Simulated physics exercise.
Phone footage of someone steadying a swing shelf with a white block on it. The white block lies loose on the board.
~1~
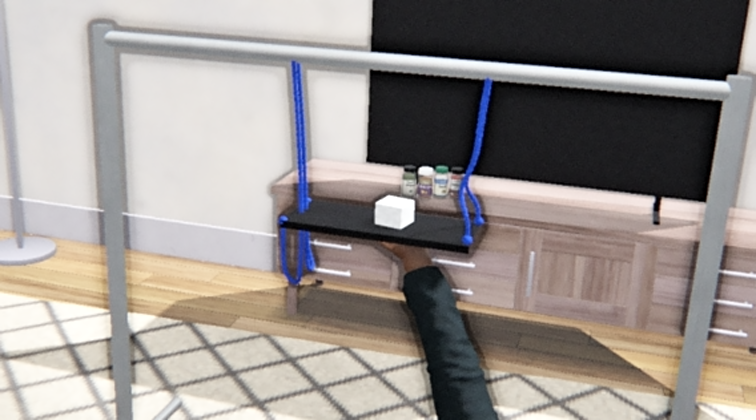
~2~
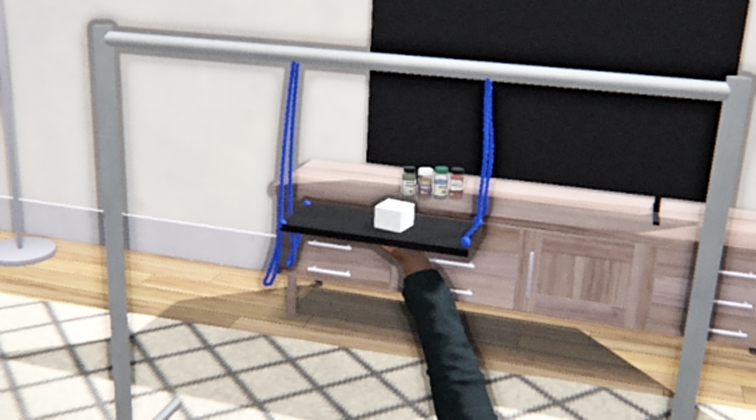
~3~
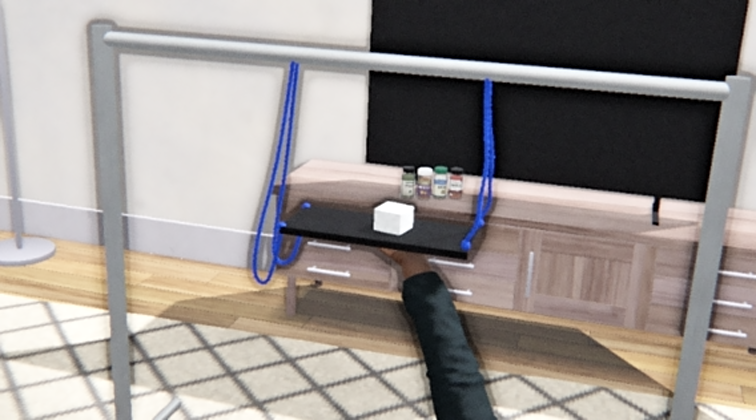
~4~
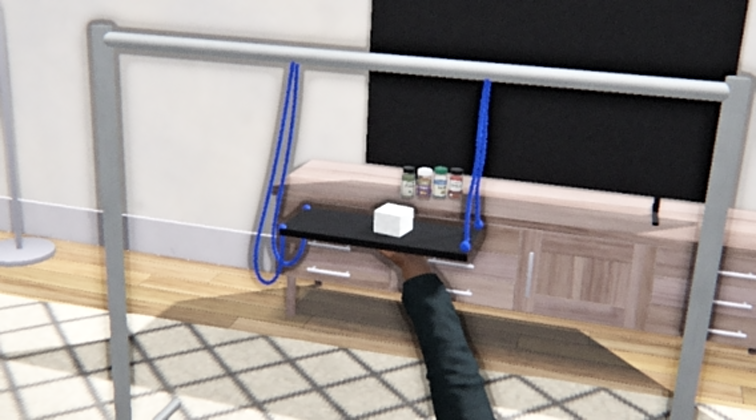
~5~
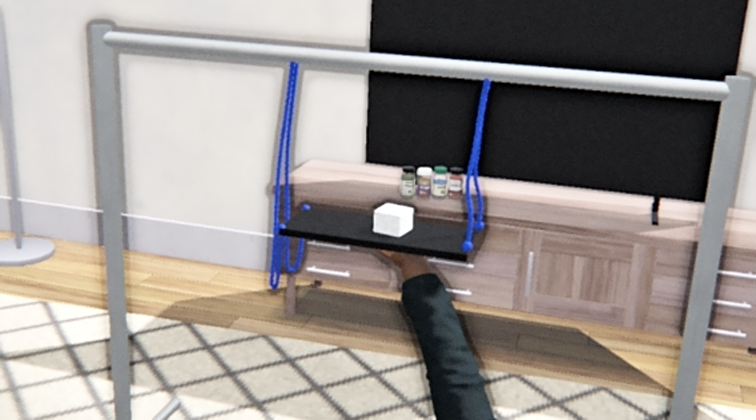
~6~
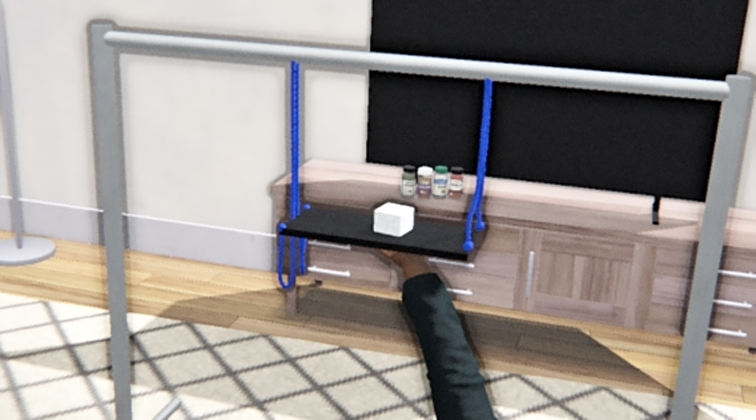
Slack blue cords sway beside a black shelf hung from a grey metal frame, while a dark-sleeved arm supports the board from below. The shelf and its loose white block sink very slightly, then stay nearly still as the left cords' loop swings out left and back in again.
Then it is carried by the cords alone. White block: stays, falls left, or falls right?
Falls left.
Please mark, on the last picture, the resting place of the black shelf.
Check near (418, 297) - that's where its middle lands.
Then, 0.78 s on from there, board tipped 33° down to the left; block on the floor.
Then, 1.40 s on from there, board tipped 44° down to the left; block on the floor.
In the end, board tipped 48° down to the left; block on the floor. The white block falls from the left end.
